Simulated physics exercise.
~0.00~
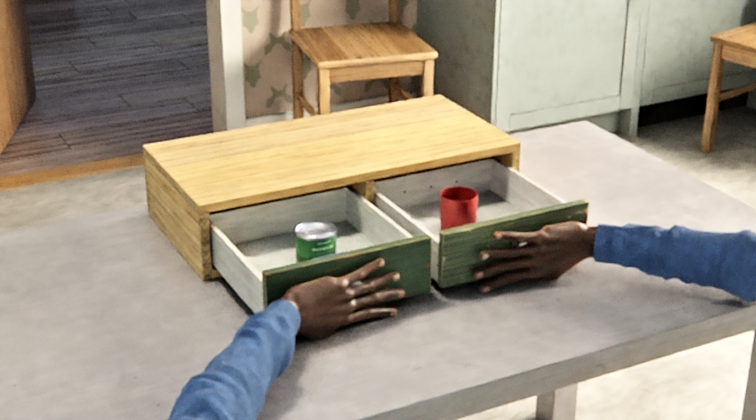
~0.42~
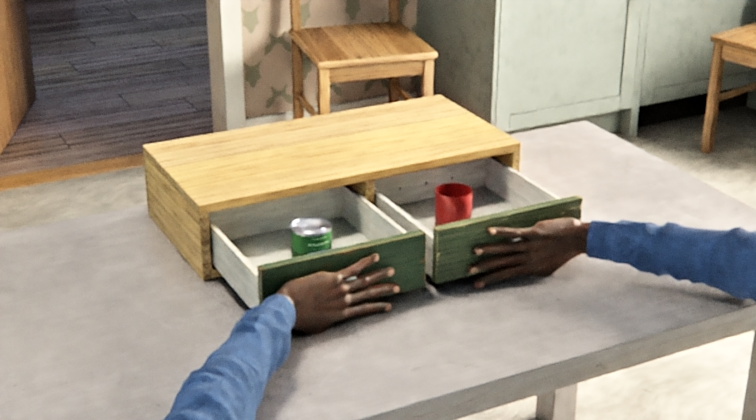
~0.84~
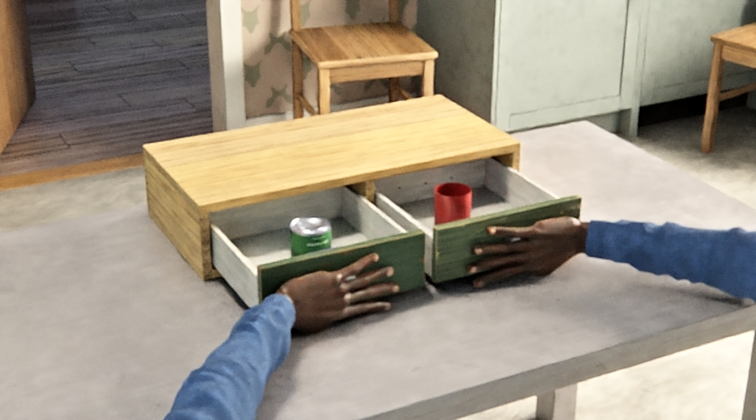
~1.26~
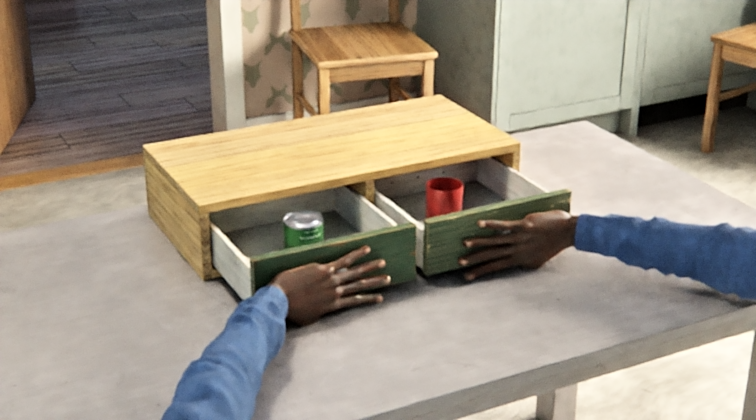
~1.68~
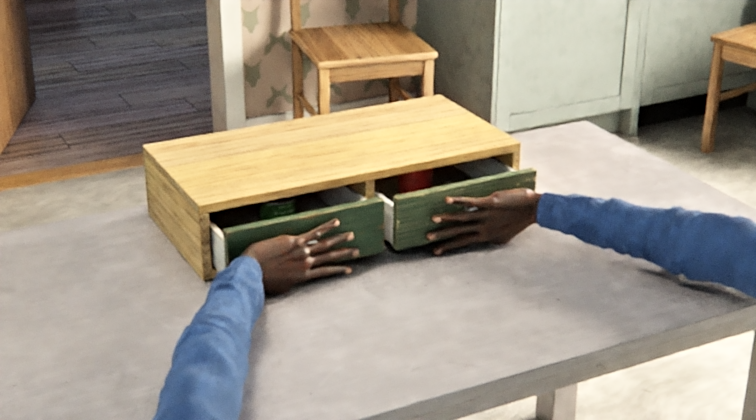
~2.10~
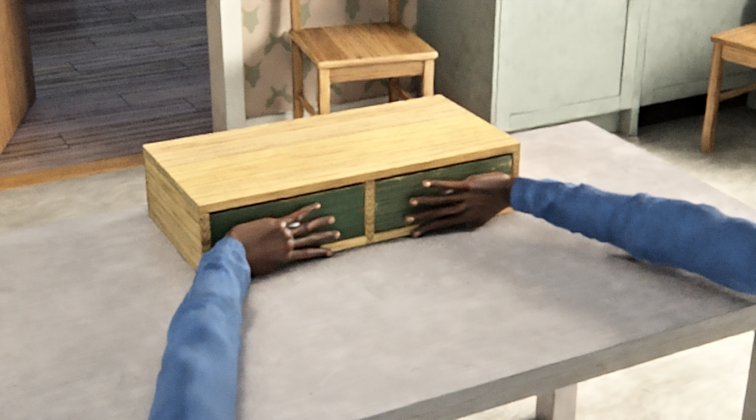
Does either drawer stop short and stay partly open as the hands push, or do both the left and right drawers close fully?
Both drawers close fully, with the left and right green fronts ending up shut in the wooden cabinet.
